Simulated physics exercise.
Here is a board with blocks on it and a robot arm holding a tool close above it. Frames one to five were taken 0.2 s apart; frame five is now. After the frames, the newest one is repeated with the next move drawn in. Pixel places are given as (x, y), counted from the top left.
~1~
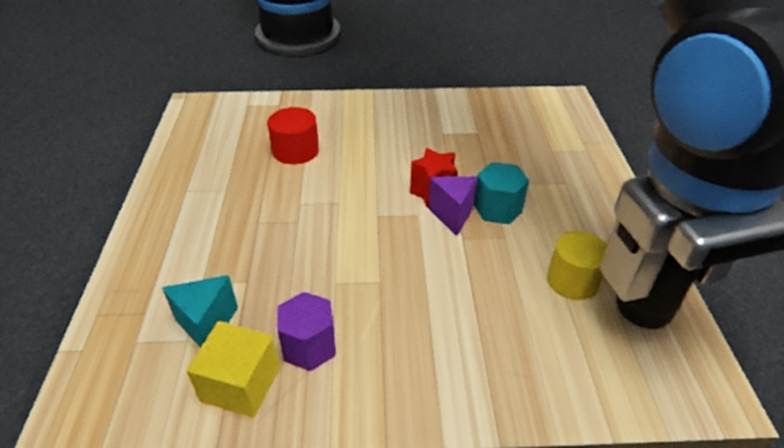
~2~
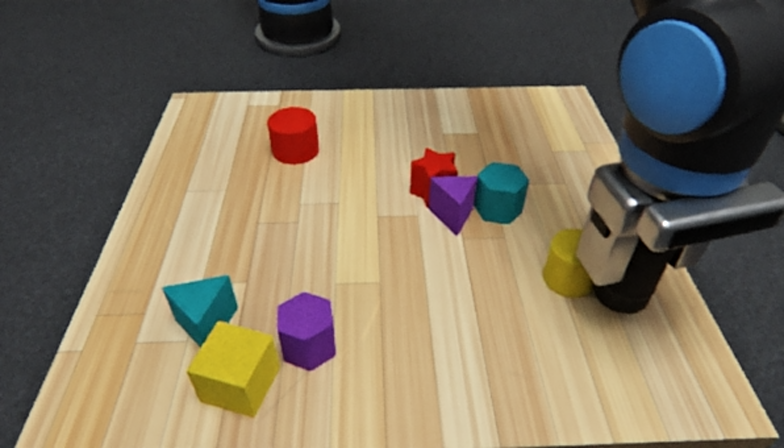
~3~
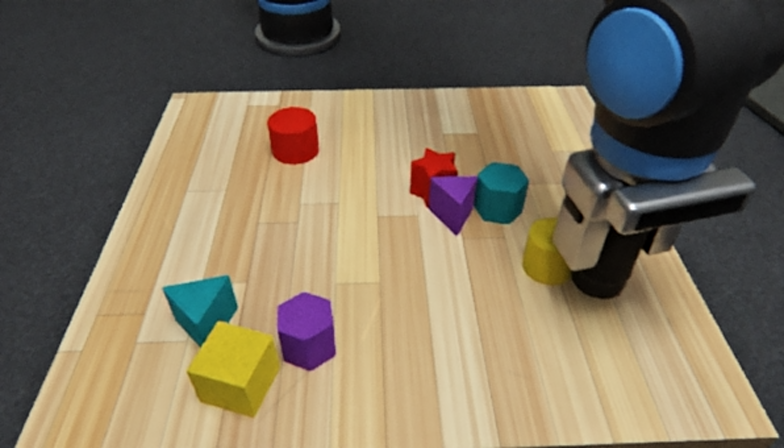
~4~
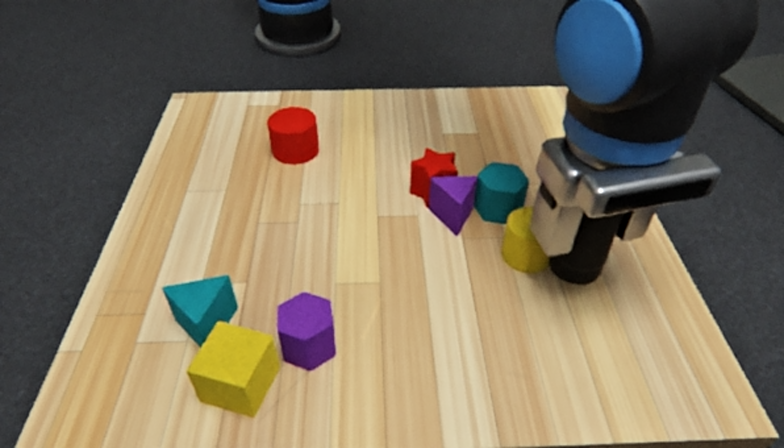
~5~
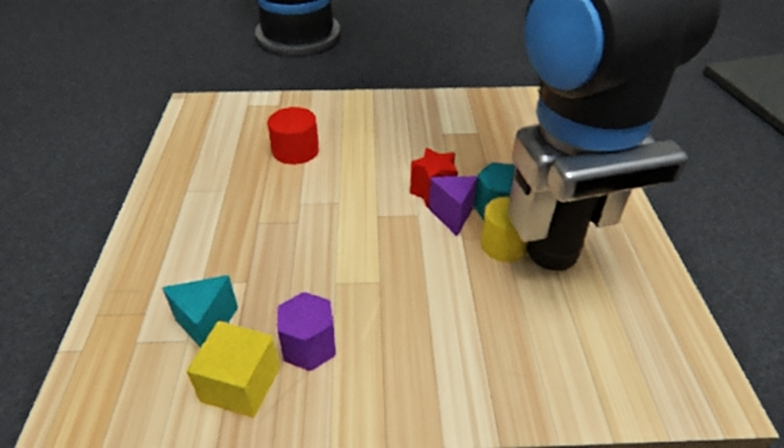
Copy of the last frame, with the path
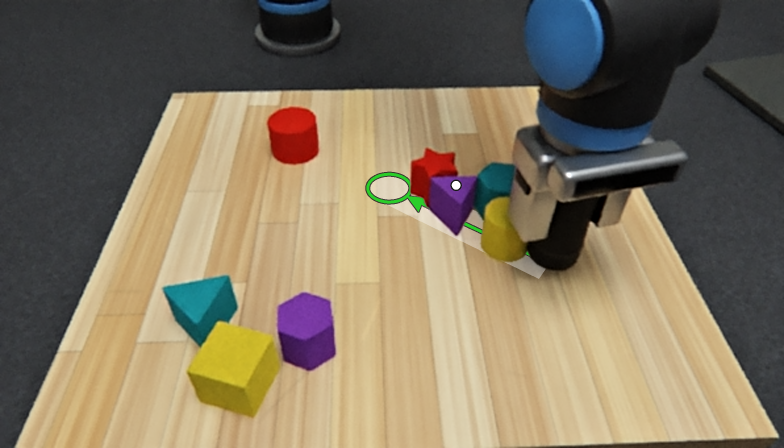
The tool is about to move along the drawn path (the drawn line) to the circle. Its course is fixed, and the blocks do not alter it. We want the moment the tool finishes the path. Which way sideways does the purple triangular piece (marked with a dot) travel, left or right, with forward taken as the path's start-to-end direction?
It's set to shift left.
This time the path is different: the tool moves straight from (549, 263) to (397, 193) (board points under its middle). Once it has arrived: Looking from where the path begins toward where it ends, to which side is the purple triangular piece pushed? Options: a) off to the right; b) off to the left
b (off to the left)
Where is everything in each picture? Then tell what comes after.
Tip of the tool (644, 308), middles of tops, red round block (292, 119), red star-shaped block (436, 161), purple triangular piece (456, 185), turquoise hexagon (504, 176), yellow round block (583, 248), in the first picture.
Tool (620, 294), yellow round block partly hidden, in the second picture.
Tool (597, 280), yellow round block partly hidden, in the third picture.
Tool (574, 267), yellow round block partly hidden, in the fourth picture.
Tool (552, 254), red round block (292, 119), red star-shaped block (436, 161), purple triangular piece (456, 185), turquoise hexagon (504, 176), yellow round block partly hidden, in the fifth picture.
The line goes straight from (549, 263) to (389, 188); the dot is on the purple triangular piece.
On the path given first. One third of the way, tool (492, 226); red star-shaped block (432, 157), turned 35° clockwise; purple triangular piece (417, 177), turned 15° clockwise; turquoise hexagon (502, 174); yellow round block (449, 192).
Two thirds of the way, tool (437, 200); red star-shaped block (426, 150), turned 55° clockwise; purple triangular piece (358, 164); turquoise hexagon (501, 171), turned 20° clockwise; yellow round block (392, 174).
At the end, tool (389, 178); red round block unmoved; red star-shaped block (413, 138), turned 130° clockwise; purple triangular piece (306, 160), turned 15° anticlockwise; turquoise hexagon (501, 171), turned 20° clockwise; yellow round block (344, 159).
